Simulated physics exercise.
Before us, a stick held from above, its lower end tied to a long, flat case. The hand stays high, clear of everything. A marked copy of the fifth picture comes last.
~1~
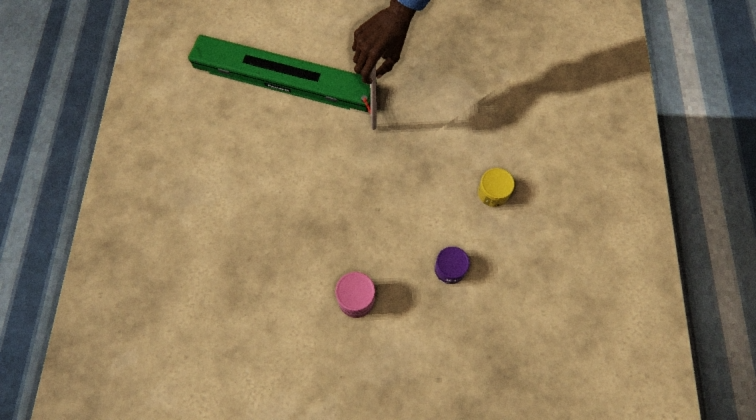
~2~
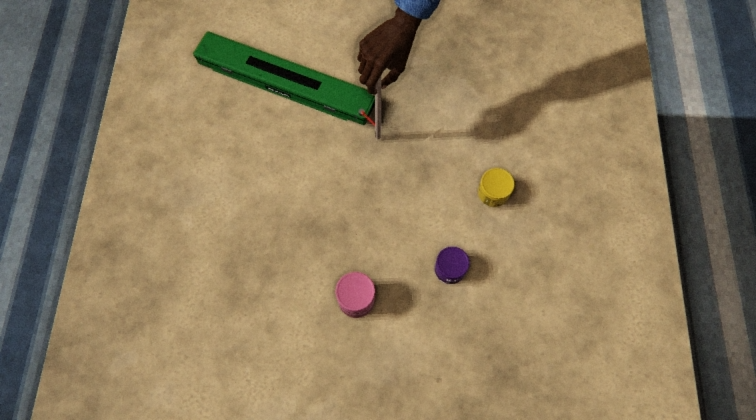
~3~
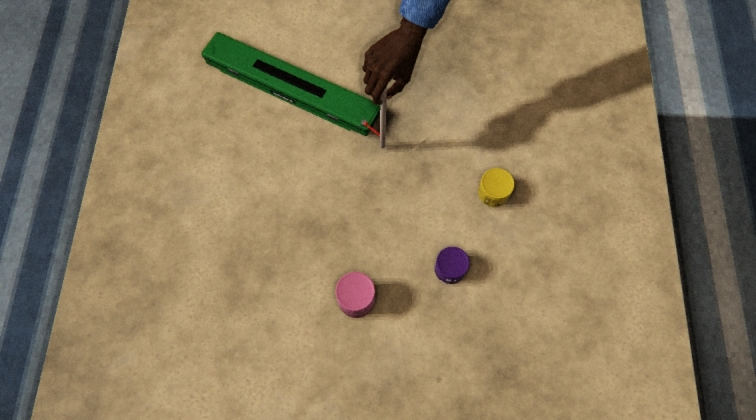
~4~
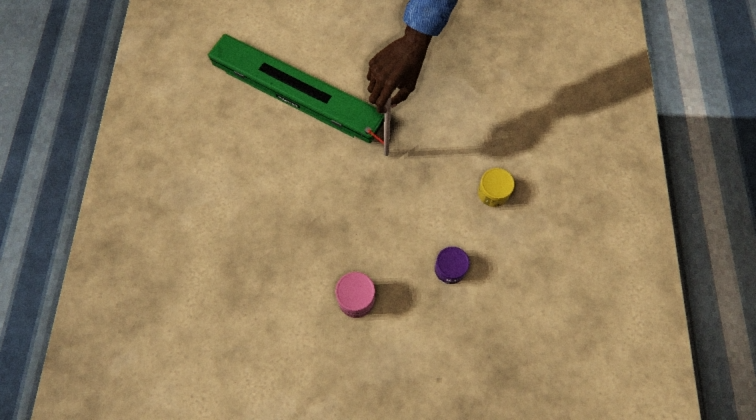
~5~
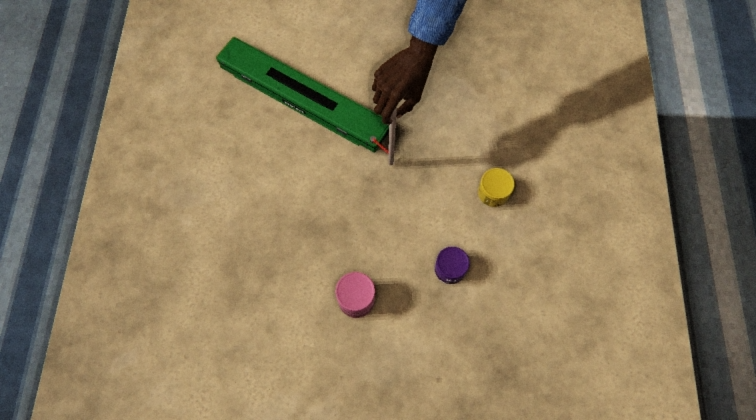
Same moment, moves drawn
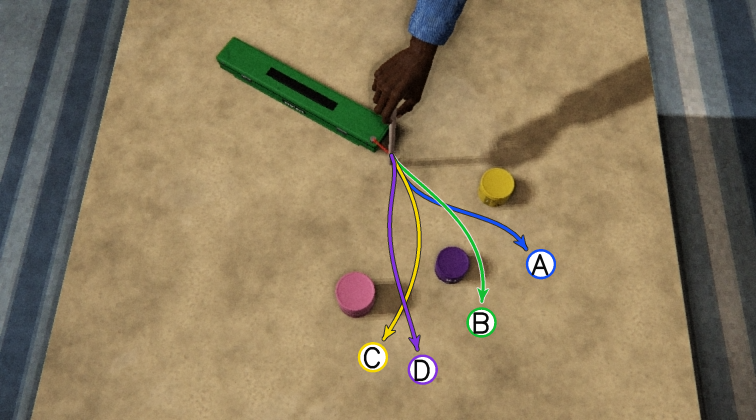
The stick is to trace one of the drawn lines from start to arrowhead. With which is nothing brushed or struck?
With D nothing is hit.
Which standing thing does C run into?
The pink jar.
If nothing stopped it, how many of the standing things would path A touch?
One.
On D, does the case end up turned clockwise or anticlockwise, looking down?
It turns clockwise.
On the copy, A from (391, 155) via (450, 208) to (526, 249); B from (391, 155) via (457, 220) to (482, 301); C from (391, 155) via (419, 248) to (384, 339); D from (391, 155) via (391, 252) to (417, 349).
On D. First, foot of the stick (390, 218), middle of the case (326, 124).
Then, foot of the stick (400, 288), middle of the case (350, 177).
Finally, foot of the stick (417, 350), middle of the case (370, 228); nothing has been touched.
By contrast, A meets the yellow tub; B meets the purple tub; C meets the pink jar.
